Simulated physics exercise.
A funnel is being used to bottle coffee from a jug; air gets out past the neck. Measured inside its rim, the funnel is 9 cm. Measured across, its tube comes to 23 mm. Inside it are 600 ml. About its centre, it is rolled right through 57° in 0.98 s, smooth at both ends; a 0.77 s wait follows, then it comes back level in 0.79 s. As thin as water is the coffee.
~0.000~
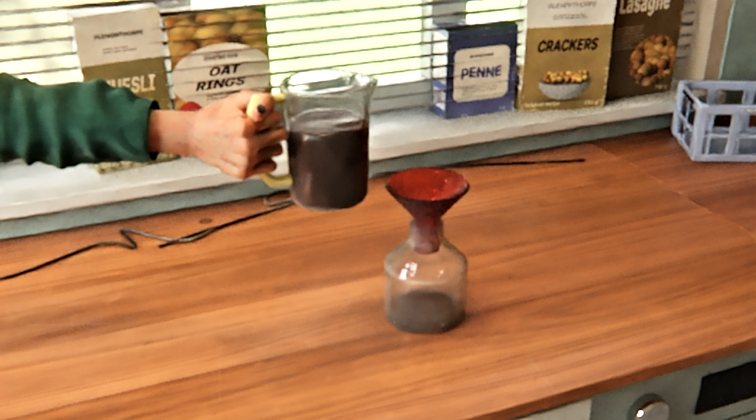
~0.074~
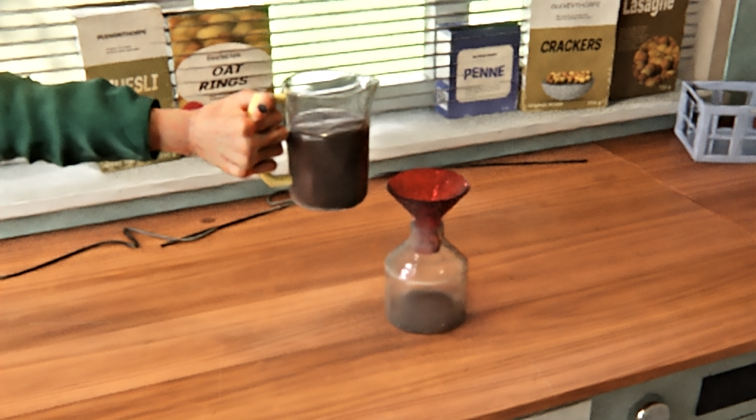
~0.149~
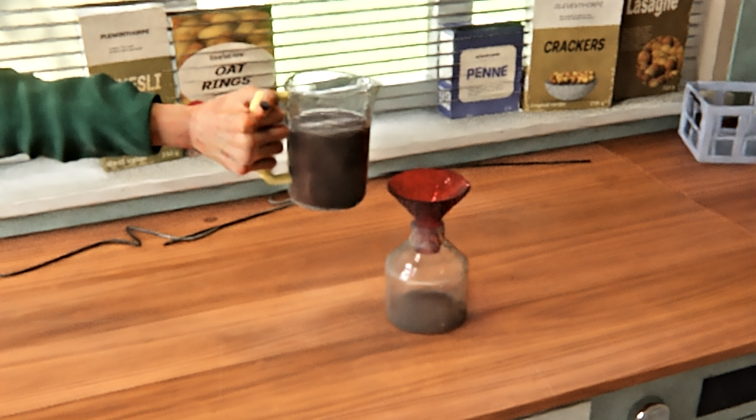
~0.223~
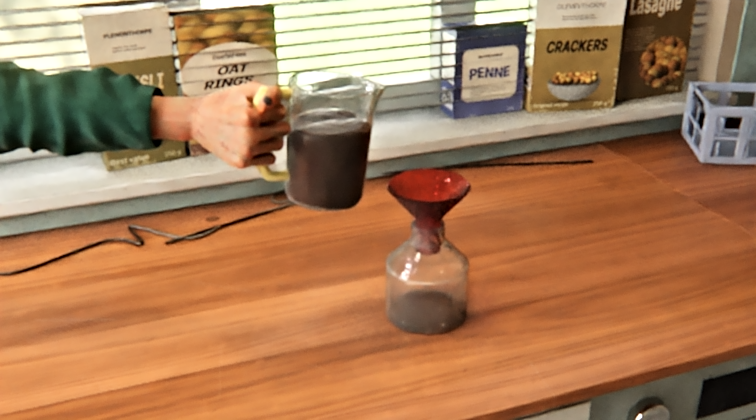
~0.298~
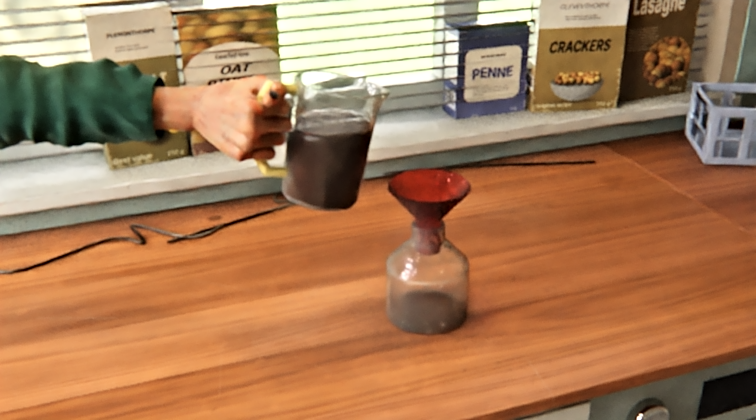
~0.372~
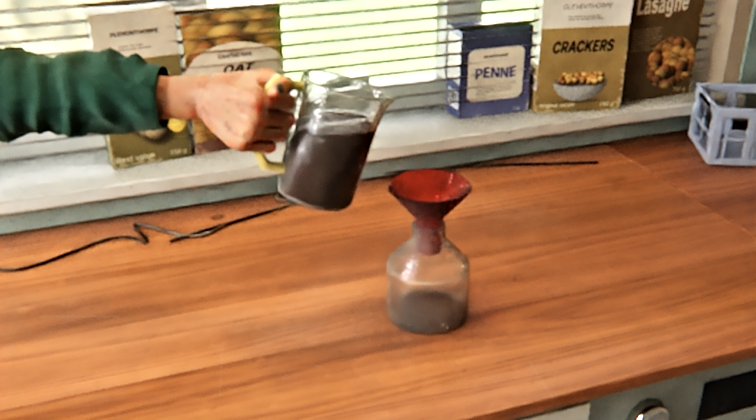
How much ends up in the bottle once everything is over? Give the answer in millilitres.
Roughly 160 ml.
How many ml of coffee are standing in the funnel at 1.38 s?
I'd put it at about 30 ml.
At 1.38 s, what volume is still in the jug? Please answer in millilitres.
Remaining volume: Approx. 490 ml.
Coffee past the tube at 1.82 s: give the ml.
Volume estimate: Close to 140 ml.
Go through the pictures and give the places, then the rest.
In the first frame, tilt 0°; pouring edge (377, 77); surface from (295, 124) to (353, 115); the funnel's rim runs from (393, 194) to (461, 182).
In the second frame, tilt 1°; pouring edge (379, 79); surface from (293, 123) to (353, 115).
In the third frame, tilt 3°; pouring edge (381, 81); surface from (299, 124) to (353, 116).
In the fourth frame, tilt 7°; pouring edge (385, 85); surface from (297, 124) to (354, 115).
In the fifth frame, tilt 12°; pouring edge (389, 90); surface from (297, 123) to (360, 115).
In the sixth frame, tilt 18°; pouring edge (394, 97); surface from (294, 131) to (360, 117).
Then, 0.95 s in, the tilt is 57° and 10 ml has passed the tube, 10 ml is in the funnel, 560 ml in the jug and 0 ml has missed.
Then, 1.38 s in, the tilt is 57° and 70 ml has passed the tube, 30 ml is in the funnel, 490 ml in the jug and 5 ml has missed.
Then, 1.82 s in, the tilt is 56° and 135 ml has passed the tube, 5 ml is in the funnel, 450 ml in the jug and 5 ml has missed.
Then, 2.30 s in, the tilt is 12° and 155 ml has passed the tube, 0 ml is in the funnel, 440 ml in the jug and 5 ml has missed.
Finally, 155 ml has passed the tube, 0 ml is in the funnel, 440 ml in the jug and 5 ml has missed.
